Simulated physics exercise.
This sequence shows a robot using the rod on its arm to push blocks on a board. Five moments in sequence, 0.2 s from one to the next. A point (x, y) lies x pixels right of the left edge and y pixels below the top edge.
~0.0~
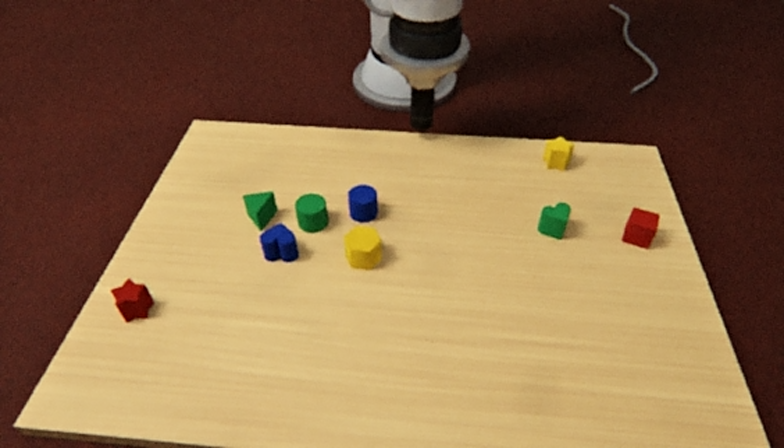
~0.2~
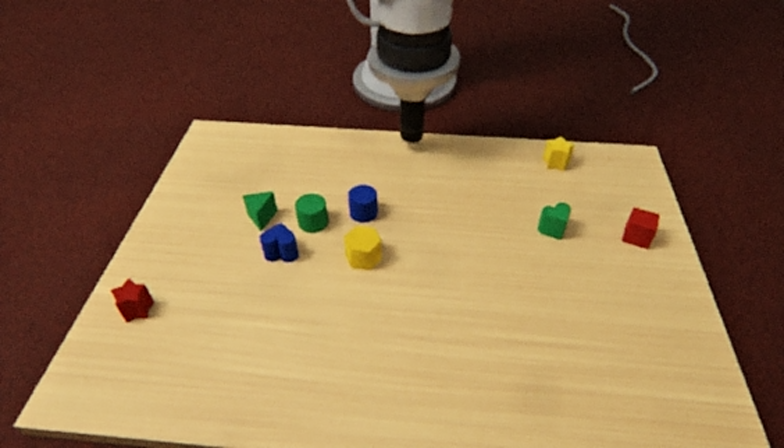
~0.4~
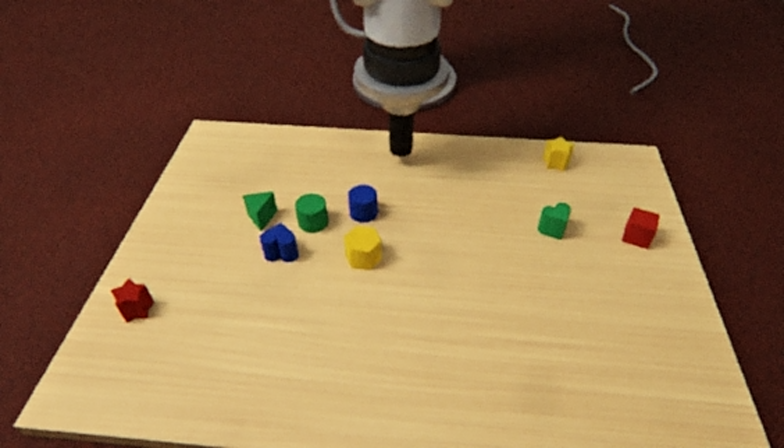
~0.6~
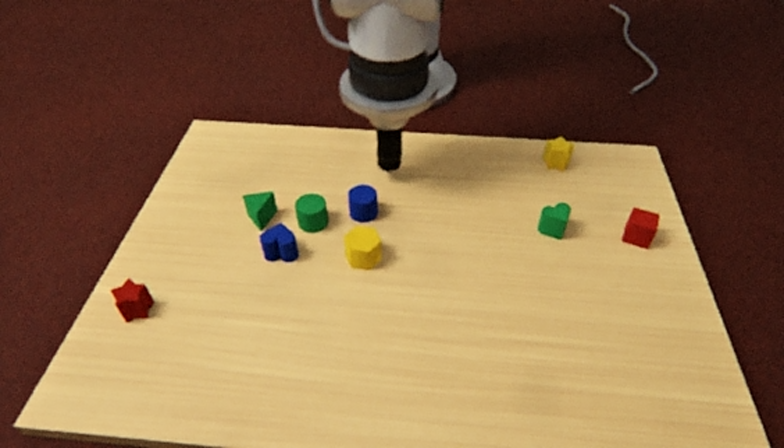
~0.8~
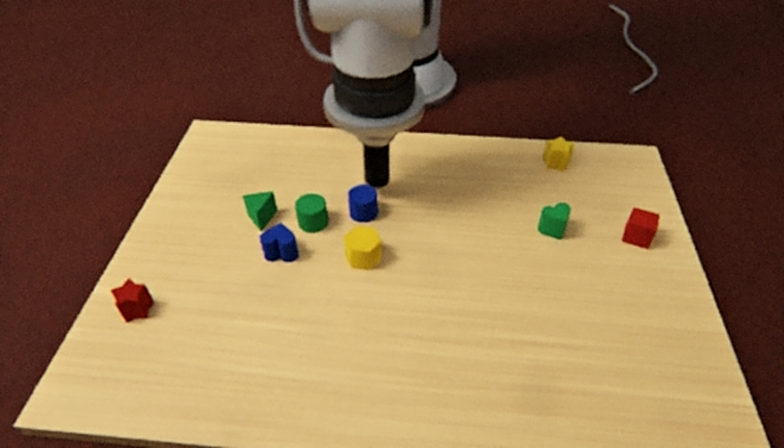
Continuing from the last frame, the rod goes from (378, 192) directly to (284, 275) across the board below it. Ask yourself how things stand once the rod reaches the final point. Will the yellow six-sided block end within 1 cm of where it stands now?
No - that is not the case.
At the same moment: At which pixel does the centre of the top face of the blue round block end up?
Most likely (330, 247).
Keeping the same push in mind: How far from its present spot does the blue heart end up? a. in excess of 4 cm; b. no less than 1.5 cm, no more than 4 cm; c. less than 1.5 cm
b.
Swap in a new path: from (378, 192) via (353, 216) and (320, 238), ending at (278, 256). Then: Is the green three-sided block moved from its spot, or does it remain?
The answer is that it remains undisturbed.
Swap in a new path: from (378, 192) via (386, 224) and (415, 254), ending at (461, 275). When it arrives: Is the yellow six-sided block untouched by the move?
Answer: Yes.
What follows on the original path. One third of the way, rod at (348, 206); blue round block at (345, 219).
Two thirds of the way, rod at (316, 235); green round block at (301, 207); blue round block at (332, 244); yellow six-sided block at (366, 247), turned 20° anticlockwise.
At the end, rod at (281, 264); blue heart at (260, 243), turned 75° clockwise; green round block at (301, 207); blue round block at (330, 247); yellow six-sided block at (366, 247), turned 20° anticlockwise.
